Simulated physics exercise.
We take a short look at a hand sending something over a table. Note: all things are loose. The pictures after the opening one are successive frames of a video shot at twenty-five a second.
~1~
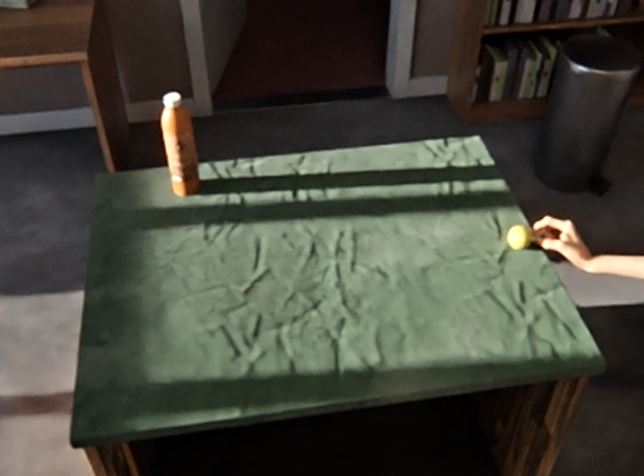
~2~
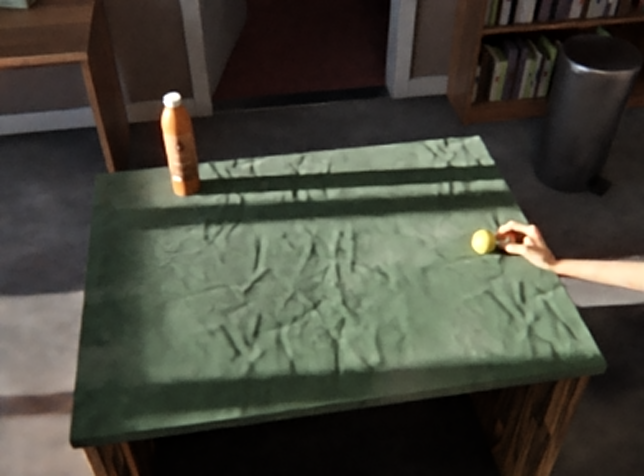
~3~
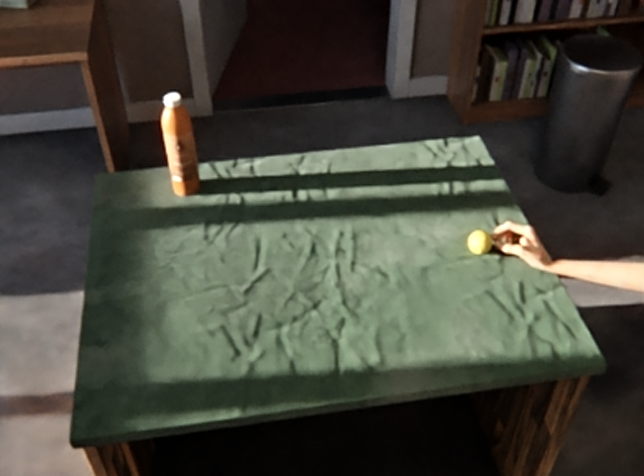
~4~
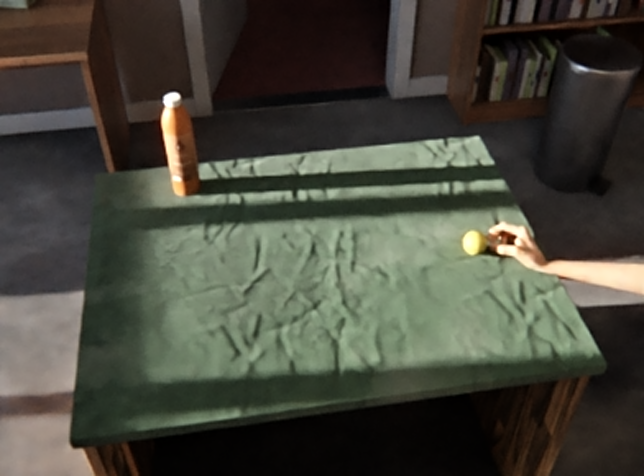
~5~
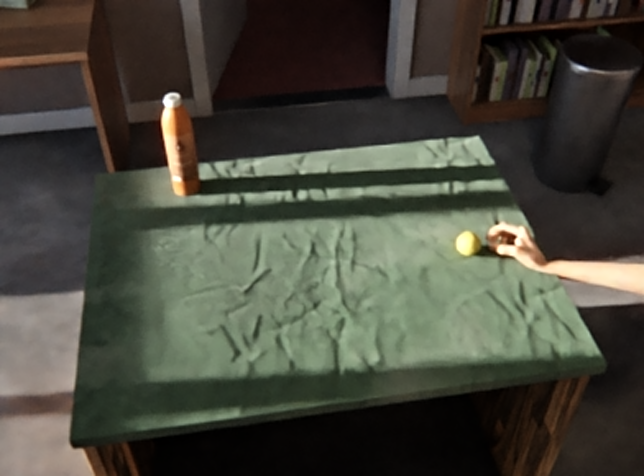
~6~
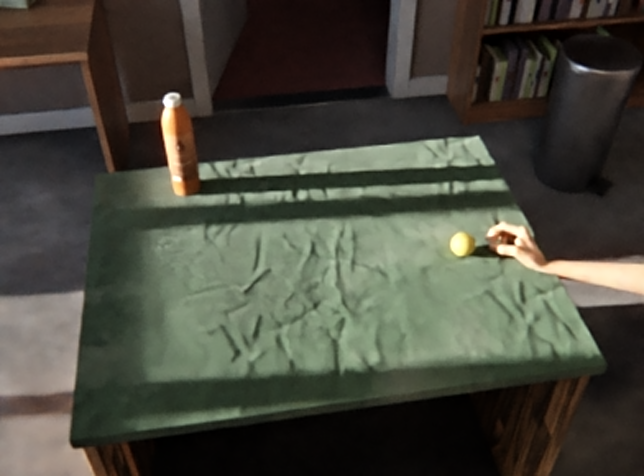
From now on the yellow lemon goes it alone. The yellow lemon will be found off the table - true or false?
False, it remains on the table.
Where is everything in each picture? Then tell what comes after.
The first picture shows under the hand; yellow lemon (520, 238).
The second picture shows under the hand; yellow lemon (484, 242).
The third picture shows under the hand; yellow lemon (481, 242).
The fourth picture shows yellow lemon (475, 243).
The fifth picture shows yellow lemon (469, 244).
The sixth picture shows yellow lemon (463, 245) moved a little.
Then, 0.10 s later than the last frame, yellow lemon moved about its own width near (449, 246).
Then, 0.30 s later than the last frame, yellow lemon moved well along near (426, 249).
Then, 0.50 s later than the last frame, yellow lemon moved well along near (406, 251).
Then, 0.80 s later than the last frame, yellow lemon moved well along near (386, 254).
When it is over, moved from the start, yellow lemon. End places, in pixels of the last picture, yellow lemon near (377, 255).
